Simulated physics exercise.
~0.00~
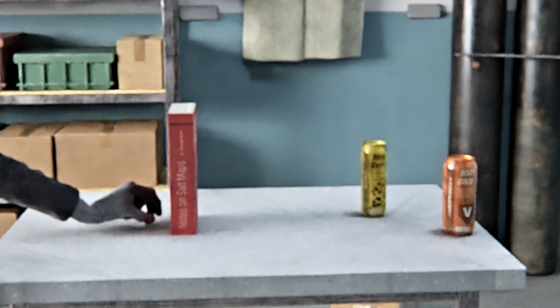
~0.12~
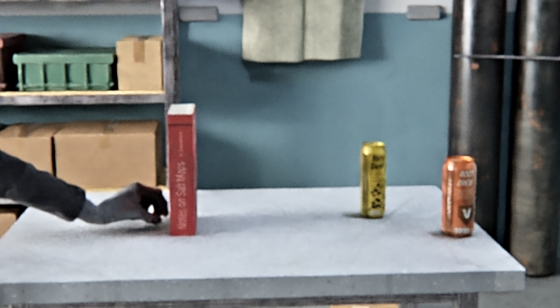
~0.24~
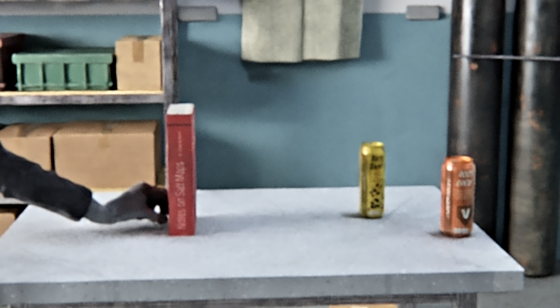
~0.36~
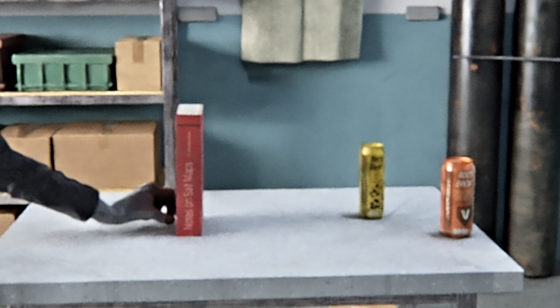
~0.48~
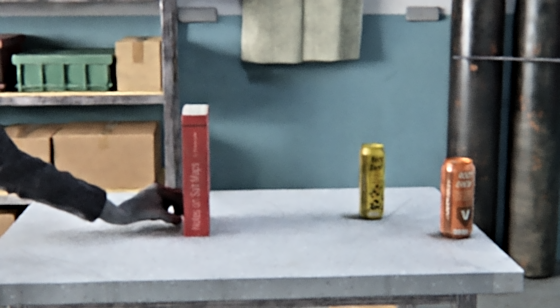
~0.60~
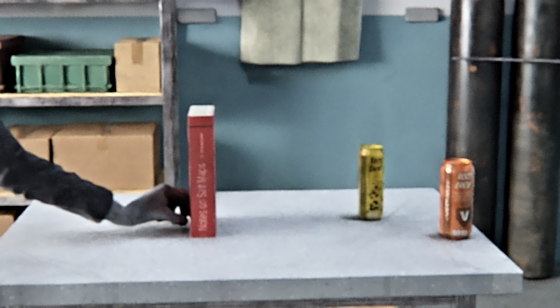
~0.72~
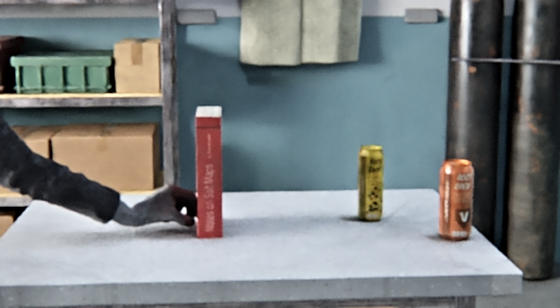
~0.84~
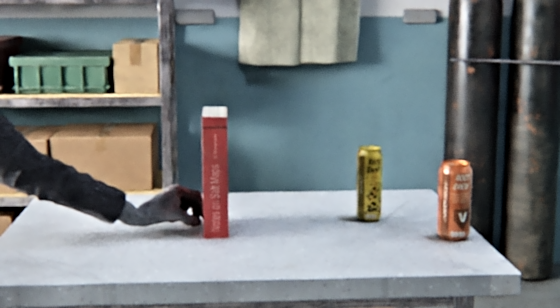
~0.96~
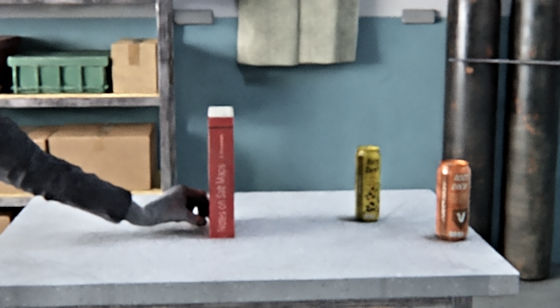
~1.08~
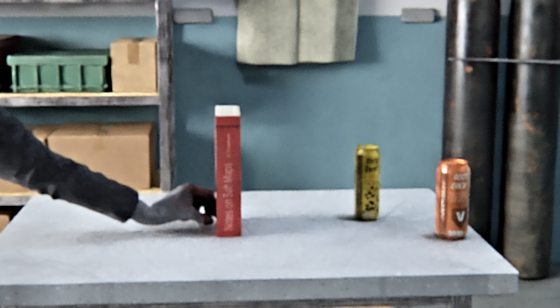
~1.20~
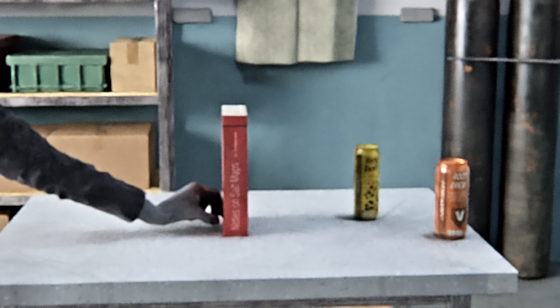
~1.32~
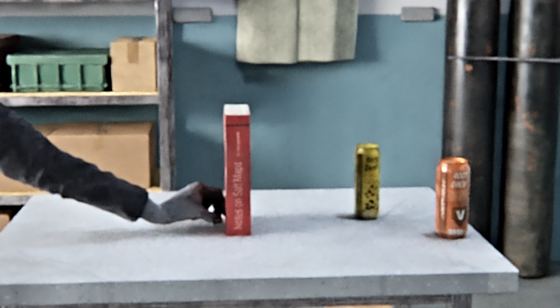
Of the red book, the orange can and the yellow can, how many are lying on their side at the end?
None of them are lying on their side at the end. The red book and both cans are still standing upright on the table.
